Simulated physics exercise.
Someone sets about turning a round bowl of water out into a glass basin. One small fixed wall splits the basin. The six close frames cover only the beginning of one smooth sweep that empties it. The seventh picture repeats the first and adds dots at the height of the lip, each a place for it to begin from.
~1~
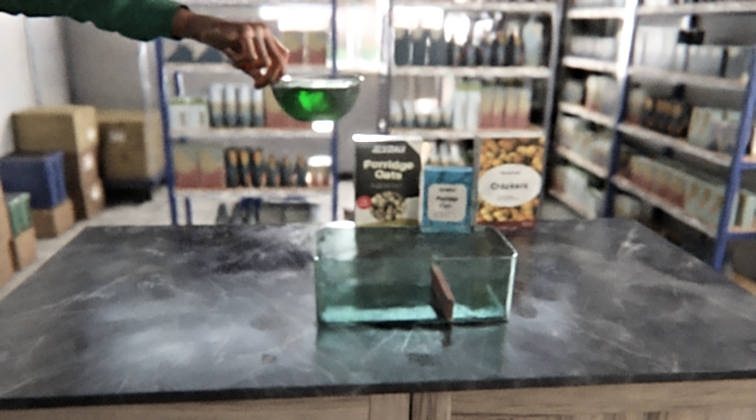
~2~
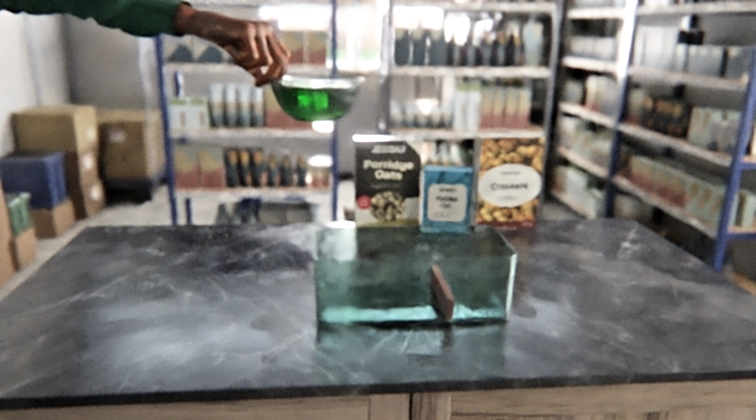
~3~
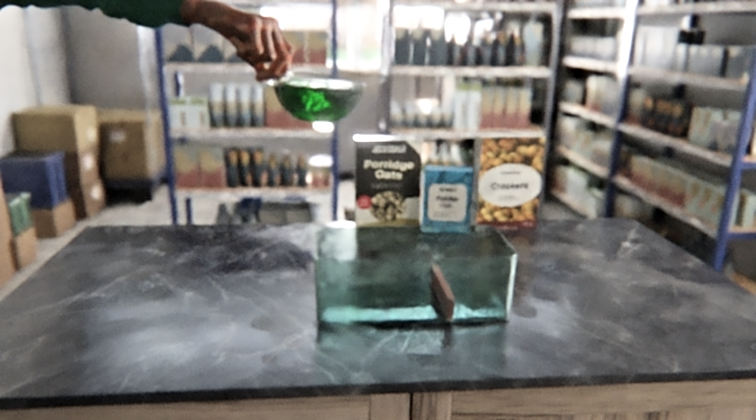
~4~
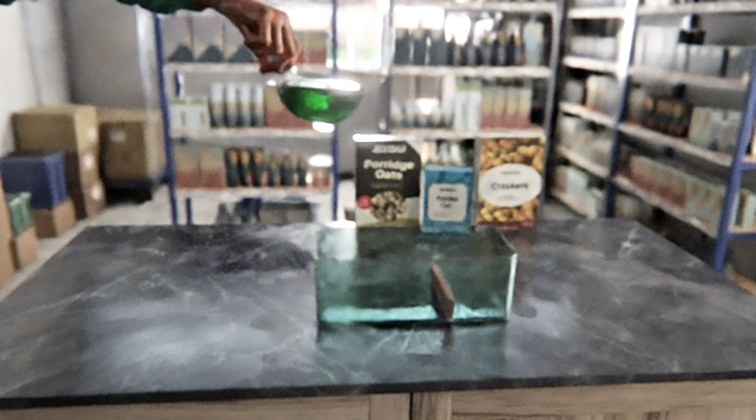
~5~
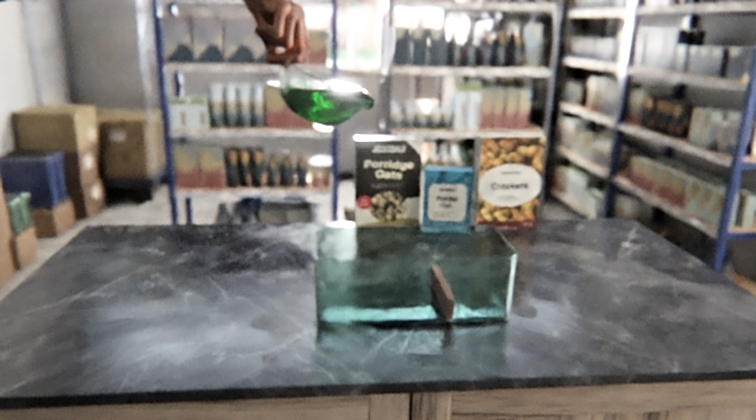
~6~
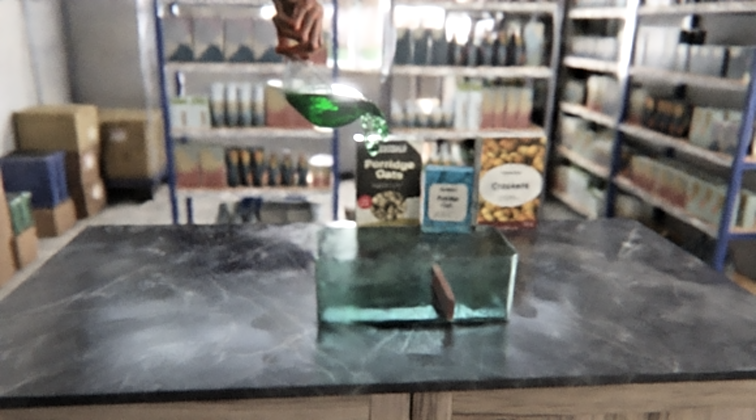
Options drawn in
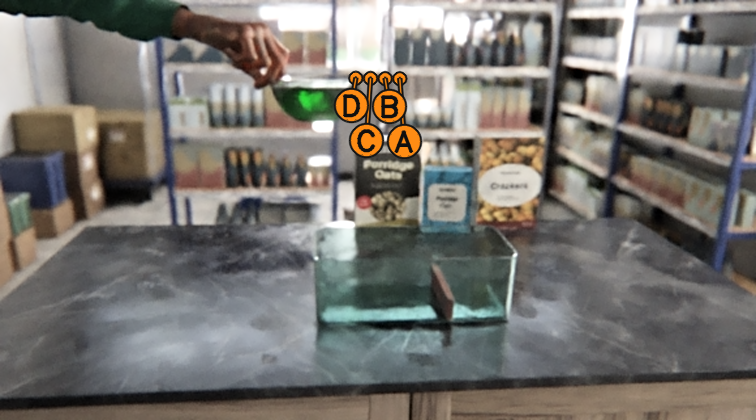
Storeroom with stocked shelves, a hand tilting a round bowl of green water rightward above a glass basin, liquid spilling over its lip.
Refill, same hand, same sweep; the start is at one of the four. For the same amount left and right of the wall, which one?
The answer is spot A.
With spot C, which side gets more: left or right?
The left one.
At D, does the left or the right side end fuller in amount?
The left one.
On the marked copy, A at (399, 78); B at (385, 78); C at (370, 78); D at (355, 78).
If A is chosen, about 48 % ends left of the wall and 50 % right of it.
If B is chosen, about 74 % ends left of the wall and 23 % right of it; 3 % is lost outside.
If C is chosen, about 89 % ends left of the wall and 7 % right of it; 4 % is lost outside.
If D is chosen, about 85 % ends left of the wall and 12 % right of it; 3 % is lost outside.
